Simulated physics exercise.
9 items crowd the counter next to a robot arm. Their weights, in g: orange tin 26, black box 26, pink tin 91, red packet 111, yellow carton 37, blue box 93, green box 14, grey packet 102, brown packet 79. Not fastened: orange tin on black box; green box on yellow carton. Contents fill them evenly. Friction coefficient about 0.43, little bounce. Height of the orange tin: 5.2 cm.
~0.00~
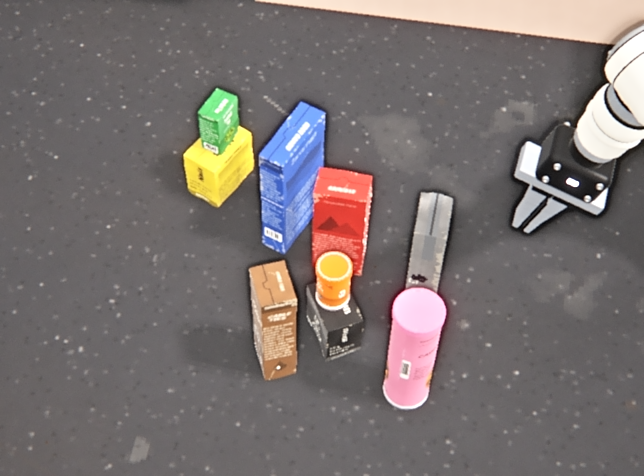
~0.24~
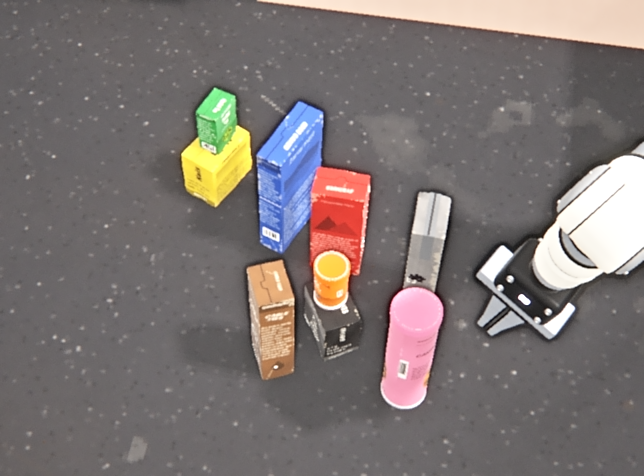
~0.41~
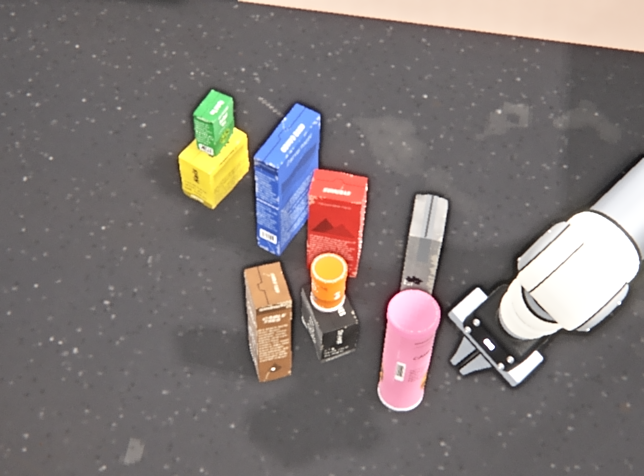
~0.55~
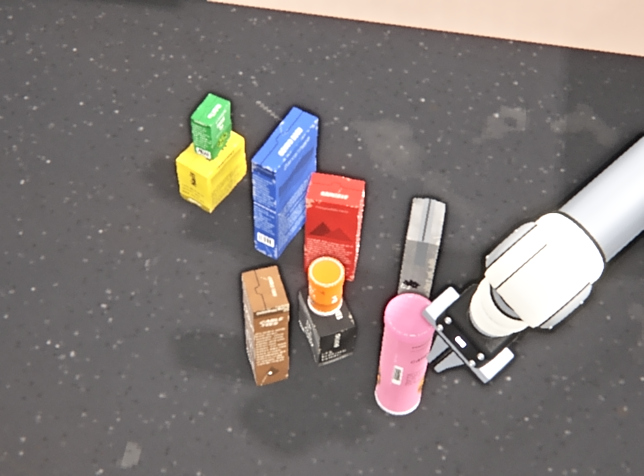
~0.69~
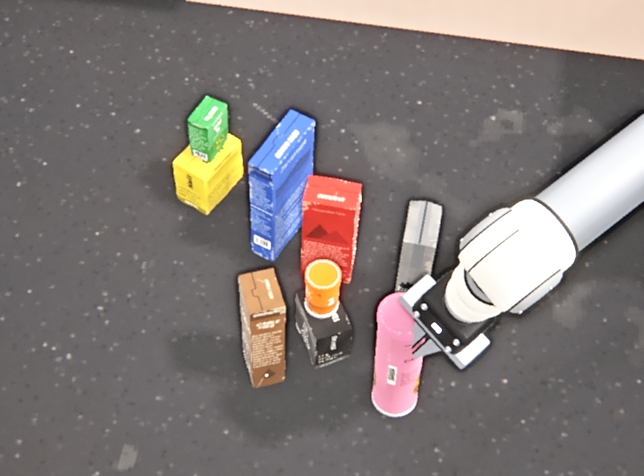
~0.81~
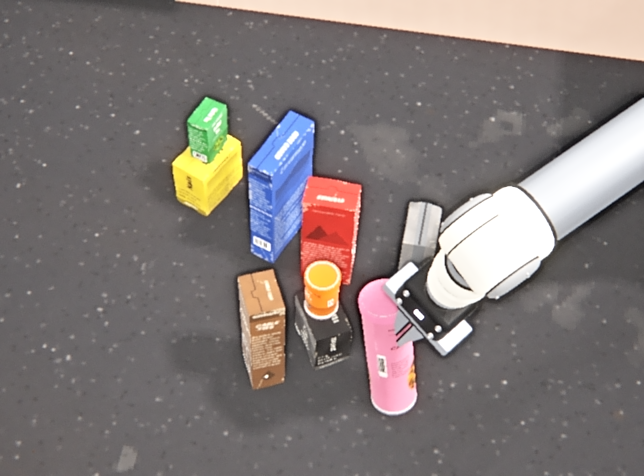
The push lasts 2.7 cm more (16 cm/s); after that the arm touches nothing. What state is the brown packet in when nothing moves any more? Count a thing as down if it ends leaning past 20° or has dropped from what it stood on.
The brown packet ends upright.
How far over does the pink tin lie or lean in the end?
About 30°.
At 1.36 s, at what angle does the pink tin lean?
Some 30° off upright.
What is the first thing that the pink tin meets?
The orange tin.
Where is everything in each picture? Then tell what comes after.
The first picture shows fingers at (533, 200); pink tin (412, 352) upright; brown packet (274, 323).
The second picture shows fingers at (499, 305); pink tin (410, 352) upright; orange tin (331, 281), black box (332, 317).
The third picture shows fingers at (472, 346); pink tin (407, 354) upright; red packet (336, 225), yellow carton (215, 164).
The fourth picture shows fingers at (446, 344); pink tin (404, 358) upright; blue box (285, 186), green box (212, 128).
The fifth picture shows fingers at (423, 331); pink tin (399, 358) leaning 2°; grey packet (416, 263).
The sixth picture shows fingers at (407, 319); pink tin (389, 350) leaning 11°; brown packet (262, 332).
After 1.06 s, orange tin and pink tin touch at 1.02 s; leaning pink tin 29°.
After 1.36 s, leaning pink tin 29°.
After 1.81 s, leaning pink tin 29°.
At rest, past 20° or fallen, pink tin. Standing, grey packet, black box, brown packet, red packet, blue box, yellow carton, green box and orange tin.
